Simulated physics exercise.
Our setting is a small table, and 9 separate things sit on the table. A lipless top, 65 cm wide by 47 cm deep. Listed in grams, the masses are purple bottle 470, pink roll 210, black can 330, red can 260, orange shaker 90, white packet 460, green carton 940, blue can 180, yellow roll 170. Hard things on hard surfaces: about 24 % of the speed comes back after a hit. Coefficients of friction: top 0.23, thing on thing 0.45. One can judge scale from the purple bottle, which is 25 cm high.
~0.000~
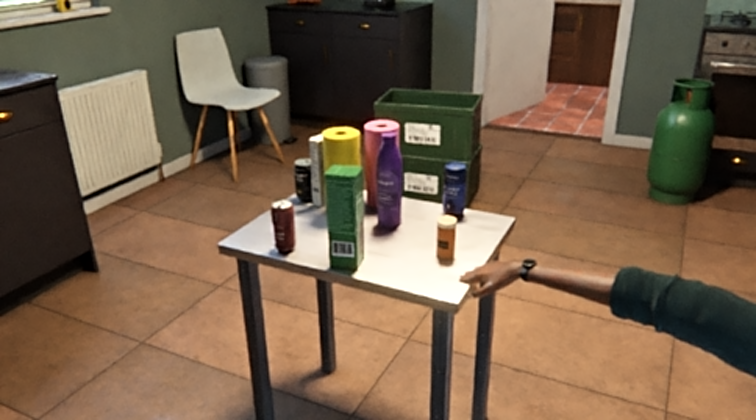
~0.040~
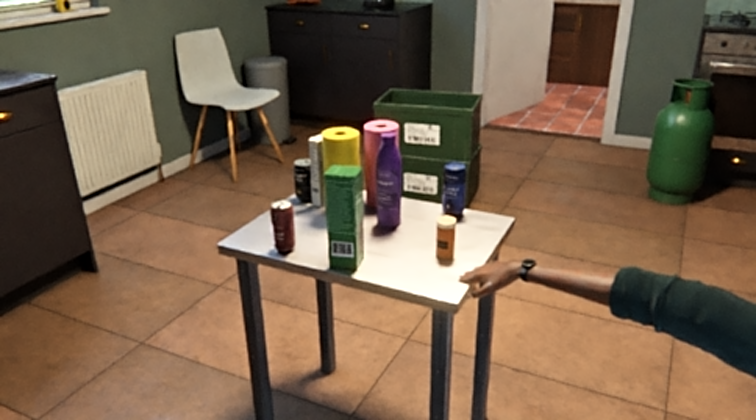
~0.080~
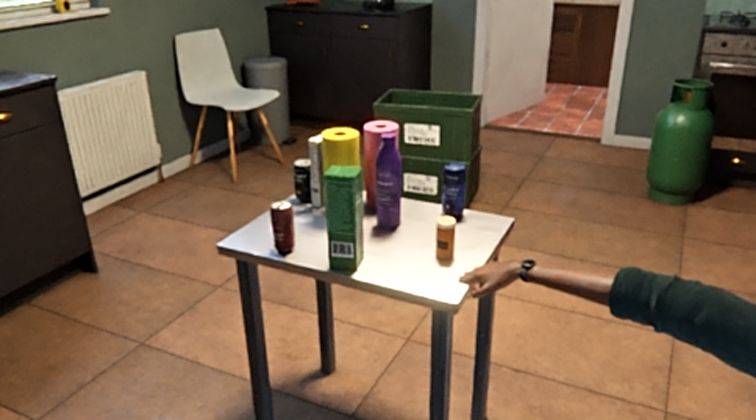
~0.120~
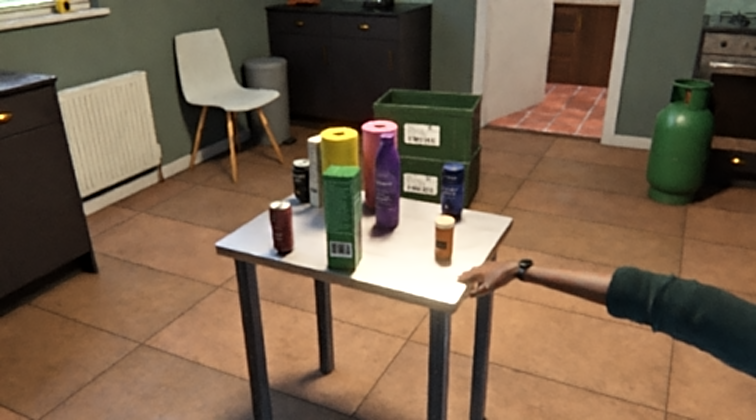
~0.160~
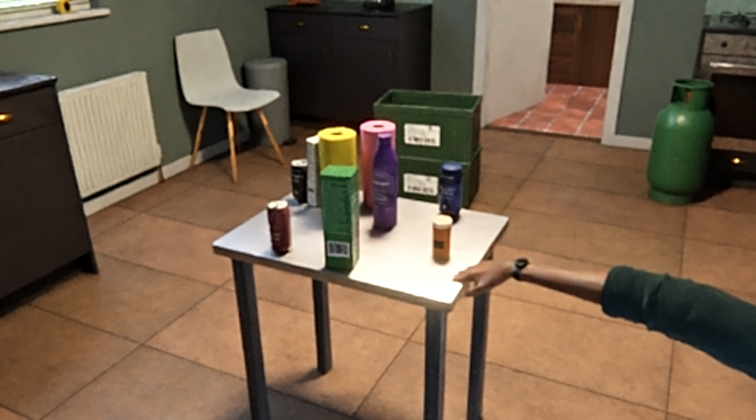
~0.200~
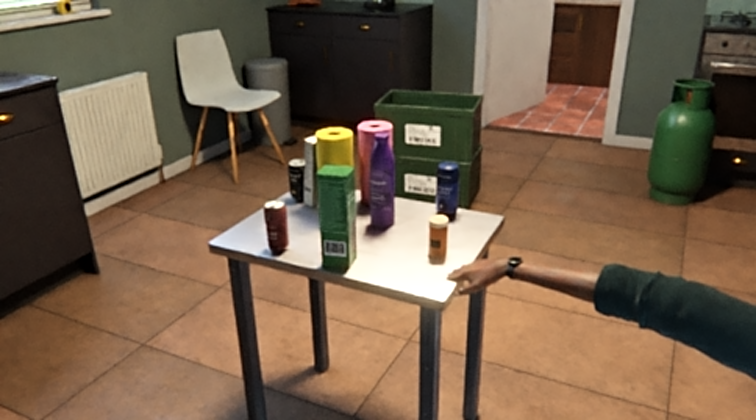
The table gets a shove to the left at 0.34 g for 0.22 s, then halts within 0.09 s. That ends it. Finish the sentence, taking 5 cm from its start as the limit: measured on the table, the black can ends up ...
The black can ends up away from its start.
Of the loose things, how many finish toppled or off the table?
2.
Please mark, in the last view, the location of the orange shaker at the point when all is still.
It finishes around (398, 229).
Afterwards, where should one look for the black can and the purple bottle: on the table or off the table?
Once it settles, the black can has gone out of bounds; as for the purple bottle, it keeps within bounds.
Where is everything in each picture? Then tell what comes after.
In the first frame, black can (306, 181); purple bottle (389, 180).
In the second frame, red can (283, 227); orange shaker (446, 238).
In the third frame, green carton (345, 218).
In the fourth frame, table shifted 1 cm; blue can (453, 190).
In the fifth frame, table shifted 2 cm; purple bottle (385, 180).
In the sixth frame, table shifted 3 cm; black can (300, 181); red can (277, 227).
After 0.40 s, table shifted 11 cm; white packet leaning 8°; yellow roll slid 3 cm.
After 0.90 s, table shifted 11 cm; black can now off the table; white packet on its side; yellow roll slid 3 cm.
By the end (1.4 s), off the table, black can; tipped over on the table, white packet; the other 7 in place, give or take 5 cm.
